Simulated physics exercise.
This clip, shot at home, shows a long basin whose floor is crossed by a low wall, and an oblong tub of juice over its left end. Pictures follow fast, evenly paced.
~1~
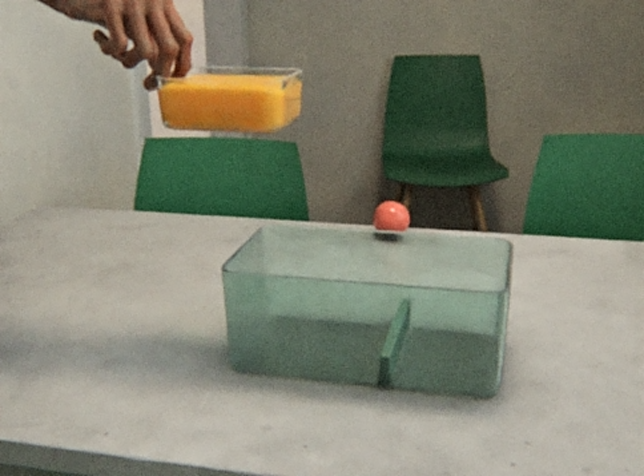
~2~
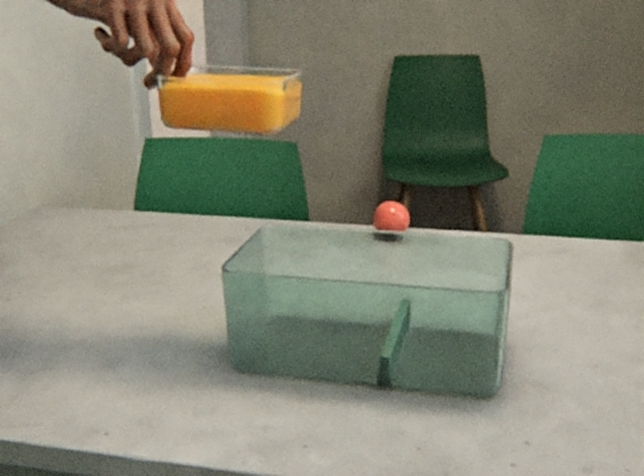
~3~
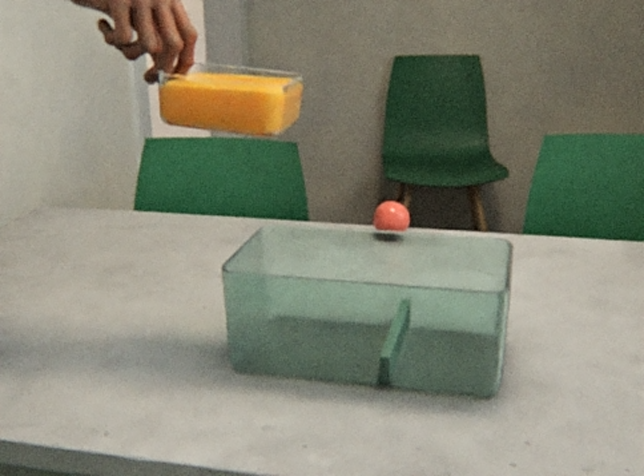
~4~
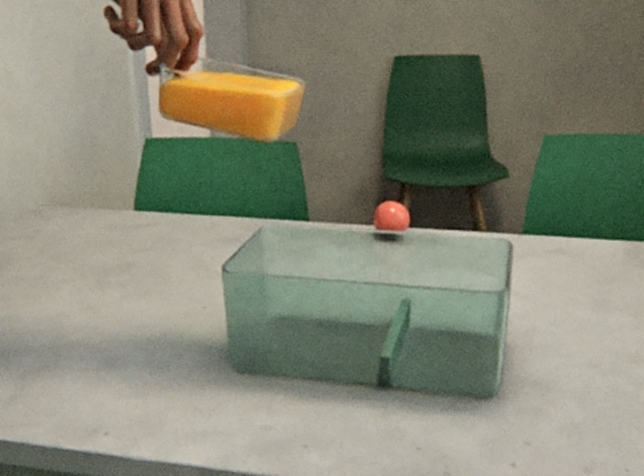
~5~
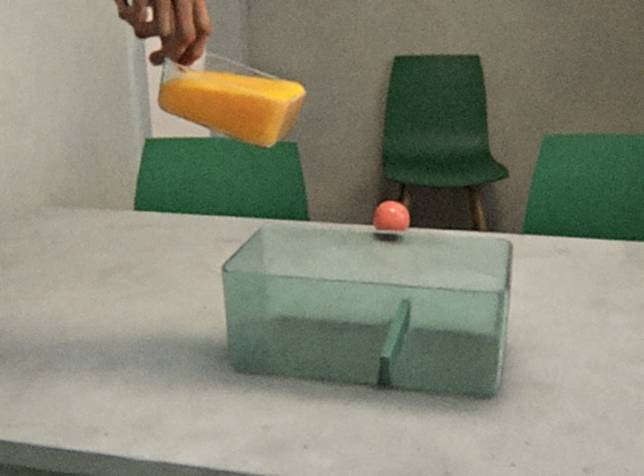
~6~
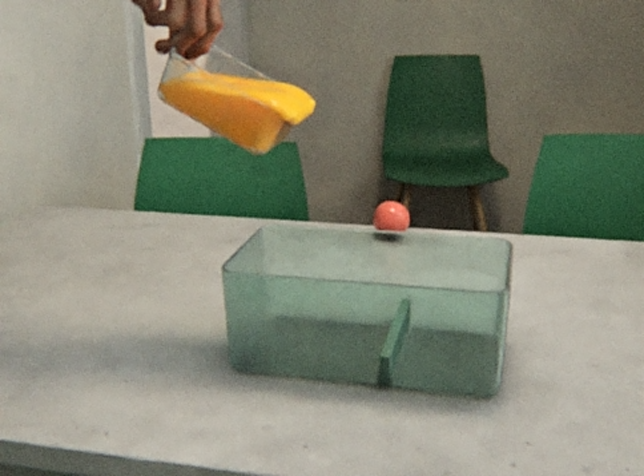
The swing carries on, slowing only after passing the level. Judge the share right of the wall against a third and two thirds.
Falls short of a third.
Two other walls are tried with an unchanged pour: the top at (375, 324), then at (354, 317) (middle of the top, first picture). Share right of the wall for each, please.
With the first placement it is 35 %, with the second 65 %.
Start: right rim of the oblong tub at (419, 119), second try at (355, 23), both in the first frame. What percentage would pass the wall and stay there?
Close to 75 in a hundred, and close to 70 in a hundred.
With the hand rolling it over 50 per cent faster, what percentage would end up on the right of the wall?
Roughly 10 percent.
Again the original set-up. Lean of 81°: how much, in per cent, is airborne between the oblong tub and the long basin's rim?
50 %.
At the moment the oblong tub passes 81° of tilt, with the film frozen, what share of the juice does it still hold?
15 %.
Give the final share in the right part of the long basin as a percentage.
Some 10 per cent.
A moment on, the oblong tub is tipped on its side and 15 per cent is still to pour, 38 is left of the wall and 0 right of it.
Next, the oblong tub is tipped on its side and 4 per cent is still to pour, 87 is left of the wall and 4 right of it.
Then the oblong tub is tipped on its side and 1 per cent is still to pour, 90 is left of the wall and 7 right of it.
Later the oblong tub is tipped on its side and 0 per cent is still to pour, 91 is left of the wall and 8 right of it.
In the end 91 per cent lies left of the wall, 8 right of it and 1 outside.
